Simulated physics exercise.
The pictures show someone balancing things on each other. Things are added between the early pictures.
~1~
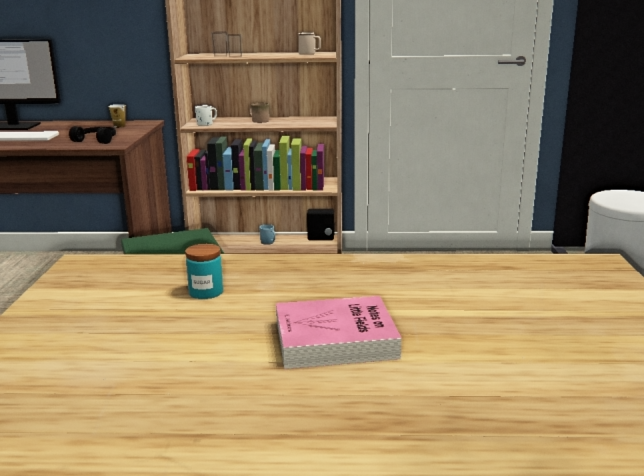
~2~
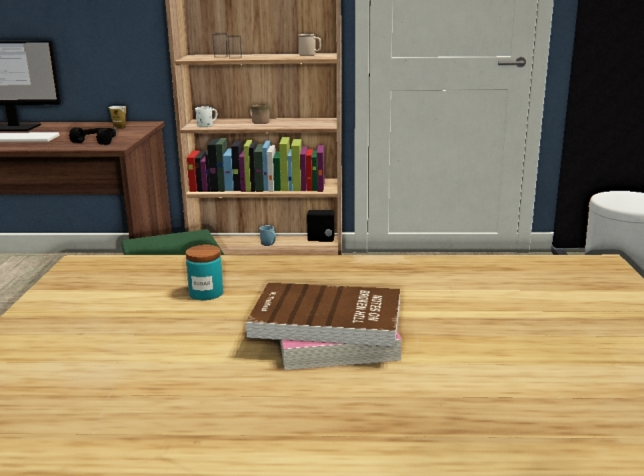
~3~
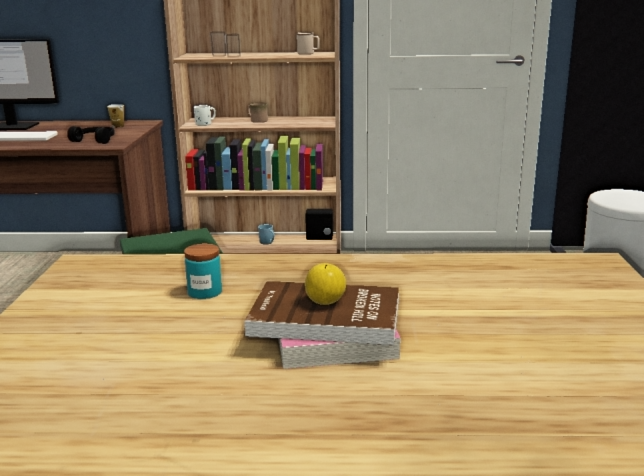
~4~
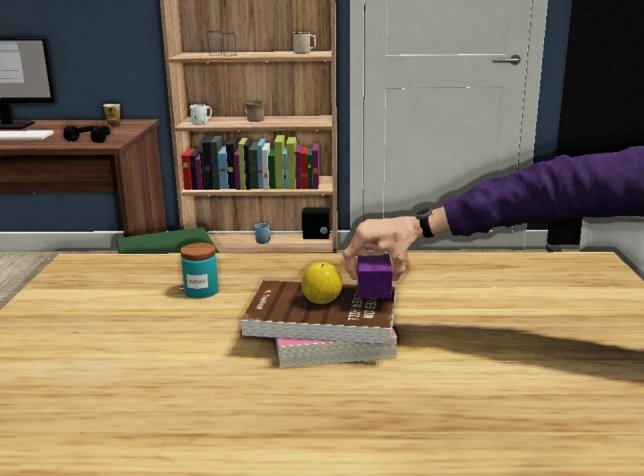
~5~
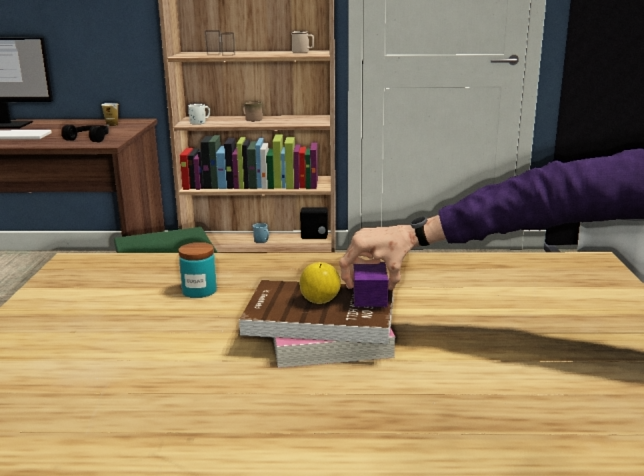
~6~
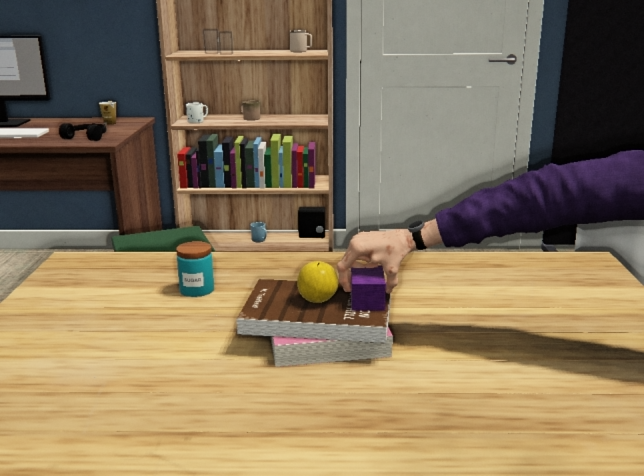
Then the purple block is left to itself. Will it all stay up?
As it turns out, it stays up.
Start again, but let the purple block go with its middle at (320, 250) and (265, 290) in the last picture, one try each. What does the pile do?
In the first case it loses its balance; in the second case it stays up.
Then, 0.60 s on from there, no change.
Then, 1.60 s on from there, purple block resting near (368, 288).
In the end, all 5 unmoved. At the end, from the last picture's camera, purple block near (368, 288). The pile holds.
